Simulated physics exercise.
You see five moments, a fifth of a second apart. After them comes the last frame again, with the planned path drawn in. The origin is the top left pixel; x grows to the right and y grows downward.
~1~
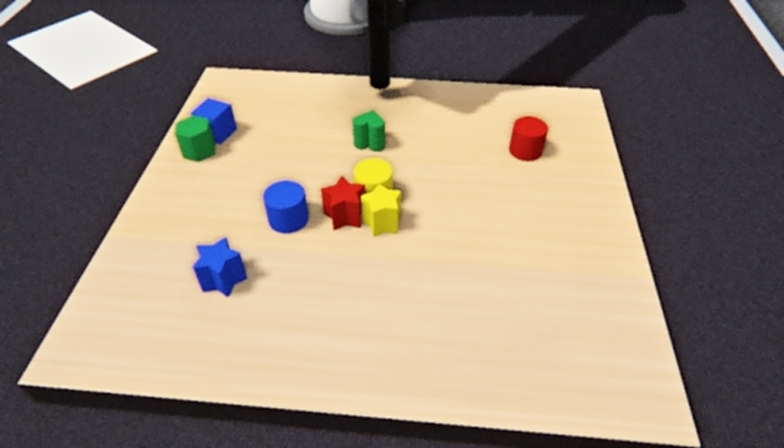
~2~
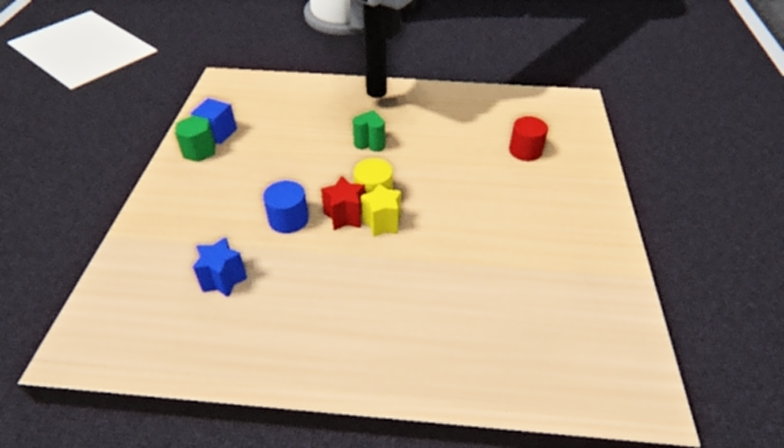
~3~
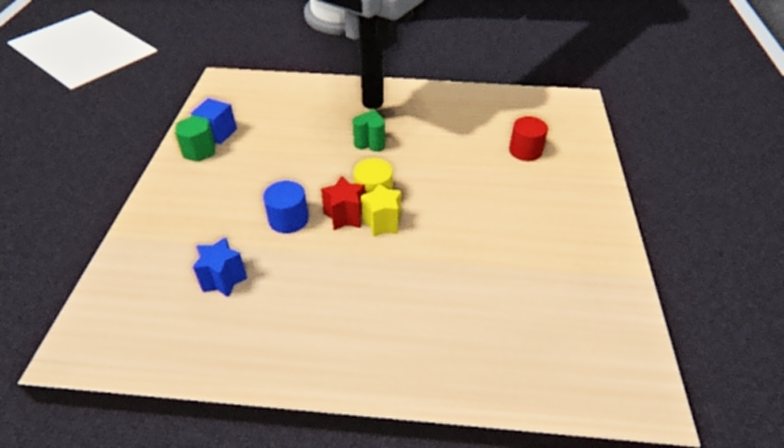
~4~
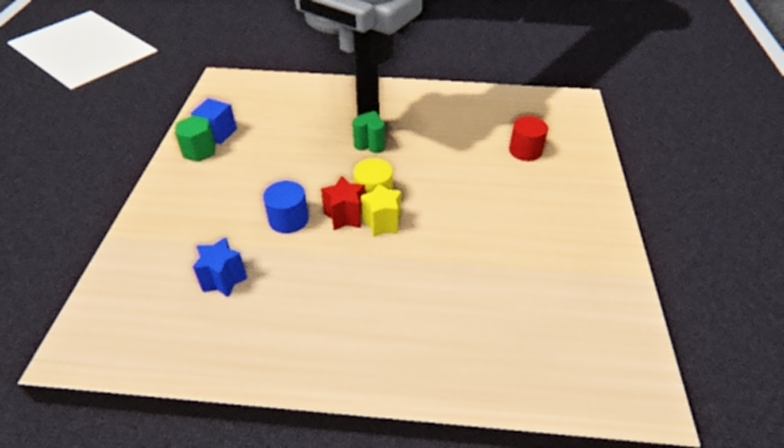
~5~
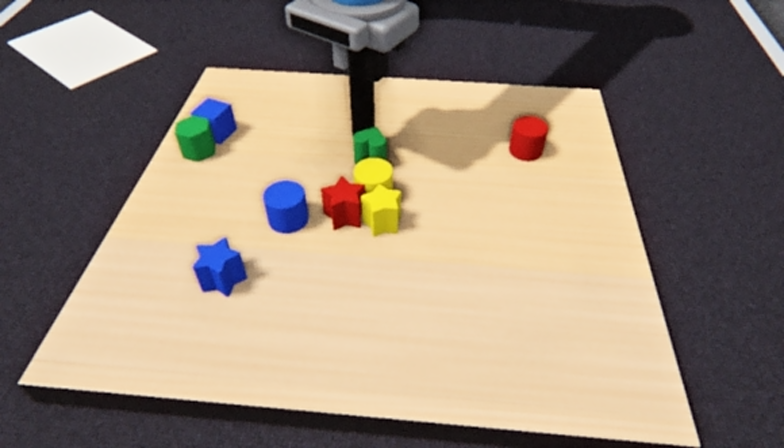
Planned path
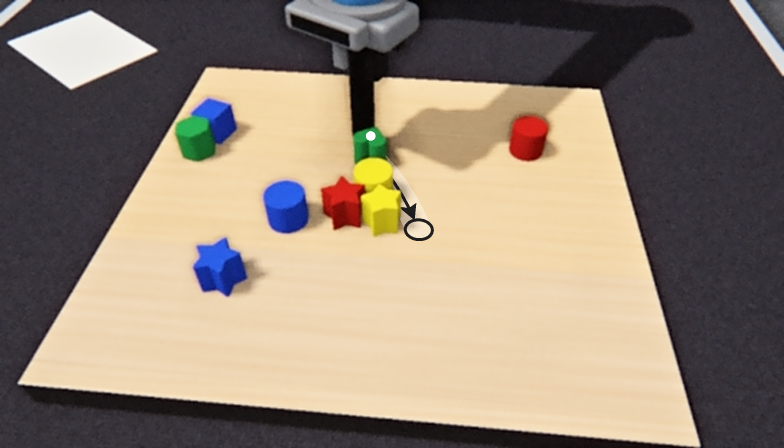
The clip opens on a wooden board with scattered coloured blocks and a black bar at its top edge, above a green heart. The bar, held by a robotic arm, moves down to the green heart while the blocks stay still. It then pushes the heart a short way toward the yellow round block.
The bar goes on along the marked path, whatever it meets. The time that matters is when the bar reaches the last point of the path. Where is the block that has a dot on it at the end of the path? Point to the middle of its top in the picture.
I'd place it at (433, 223), taking the centre of its top.
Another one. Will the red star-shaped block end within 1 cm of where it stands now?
My answer is no.
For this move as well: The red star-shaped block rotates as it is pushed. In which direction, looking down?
Clockwise.
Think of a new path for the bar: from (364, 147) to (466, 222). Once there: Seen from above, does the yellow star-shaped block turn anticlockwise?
I'd say yes.
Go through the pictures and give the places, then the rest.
In the first frame, tip of the bar at (380, 85), middles of tops, red star-shaped block at (344, 190), green heart at (369, 118), yellow round block at (373, 170), yellow star-shaped block at (382, 197).
In the second frame, bar at (377, 93), nothing pushed.
In the third frame, bar at (373, 104), nothing pushed.
In the fourth frame, bar at (368, 118), green heart at (369, 120).
In the fifth frame, bar at (364, 136), red star-shaped block at (344, 190), green heart at (371, 136), yellow round block at (373, 170), yellow star-shaped block at (382, 197).
The line goes from (364, 147) by way of (395, 184) to (419, 230); the dot is on the green heart.
What follows on the original path. One third of the way, bar at (385, 160); red star-shaped block at (341, 193), turned 15° clockwise; green heart at (394, 161), turned 15° clockwise; yellow round block at (374, 178); yellow star-shaped block at (383, 205), turned 15° anticlockwise.
Two thirds of the way, bar at (404, 187); red star-shaped block at (337, 198), turned 45° clockwise; green heart at (413, 190), turned 20° clockwise; yellow round block at (372, 191); yellow star-shaped block at (380, 216), turned 40° anticlockwise.
At the end, bar at (419, 218); red star-shaped block at (337, 198), turned 45° clockwise; green heart at (433, 223); yellow round block at (372, 191); yellow star-shaped block at (380, 216), turned 40° anticlockwise.
